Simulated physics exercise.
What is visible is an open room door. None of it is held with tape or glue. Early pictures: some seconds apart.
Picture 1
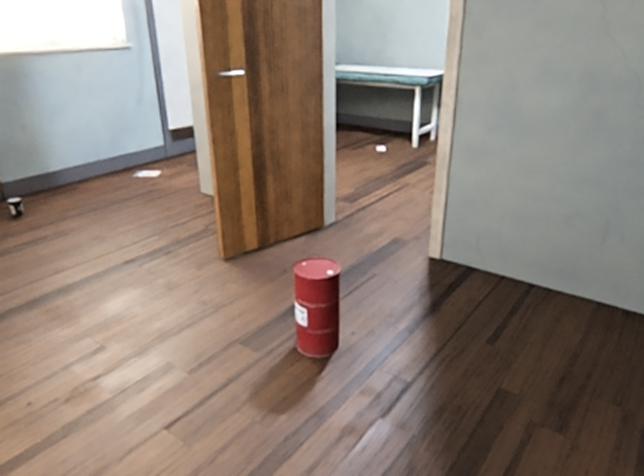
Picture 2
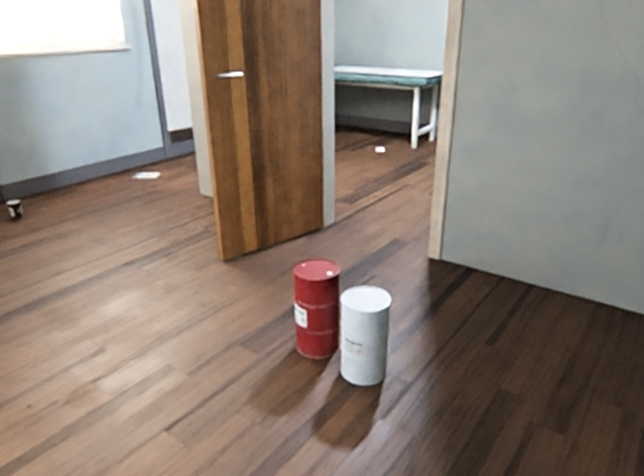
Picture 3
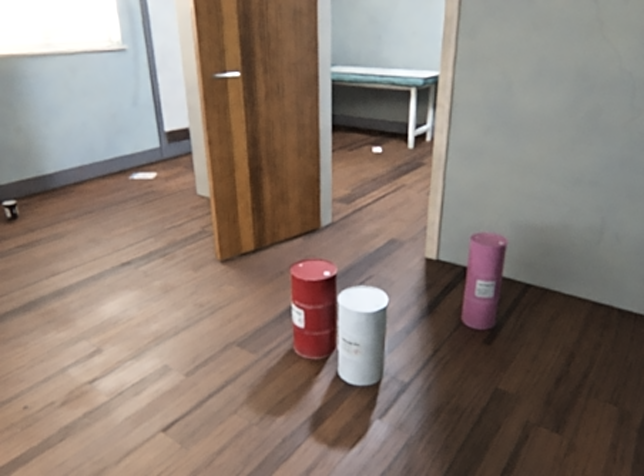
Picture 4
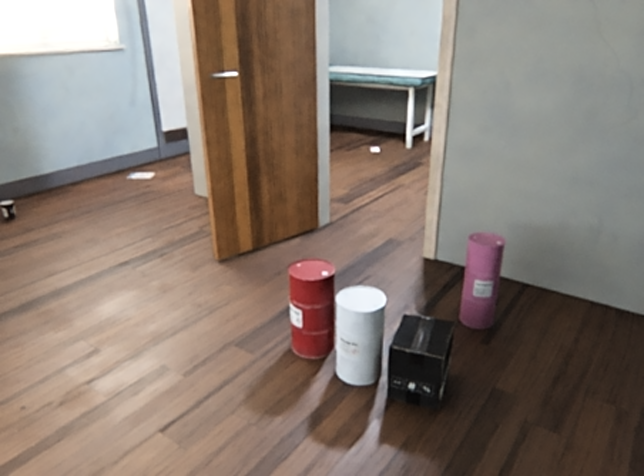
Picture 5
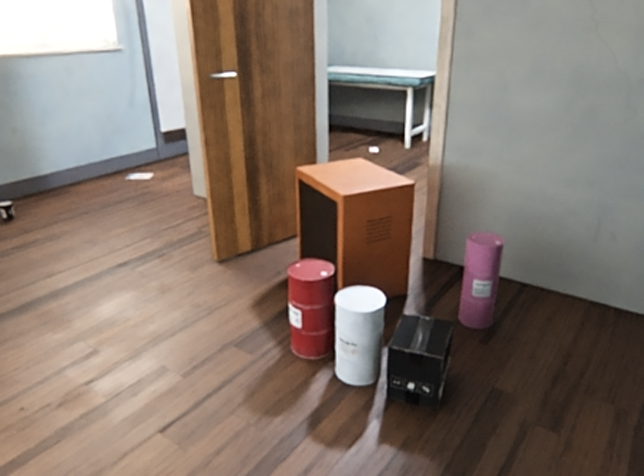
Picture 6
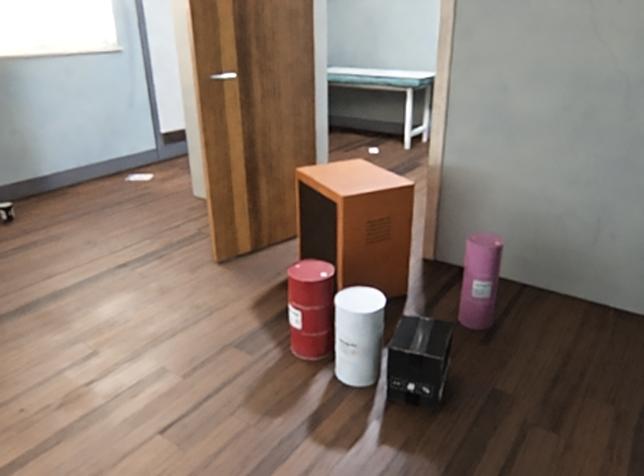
A wooden door stays open as red, white and pink canisters, a black box and an orange cabinet appear.
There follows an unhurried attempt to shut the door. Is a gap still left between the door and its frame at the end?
Seems the door hangs open at the end.
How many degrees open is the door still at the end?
Angle: About 65°.
Then, 0.50 s after the last picture, door 97° open.
Then, 0.80 s after the last picture, door 86° open.
Then, 1.00 s after the last picture, door 78° open.
Then, 1.30 s after the last picture, door 65° open.
At rest, door 64° open; all 5 in place. Seen from the same camera at the end, orange appliance near (353, 231).
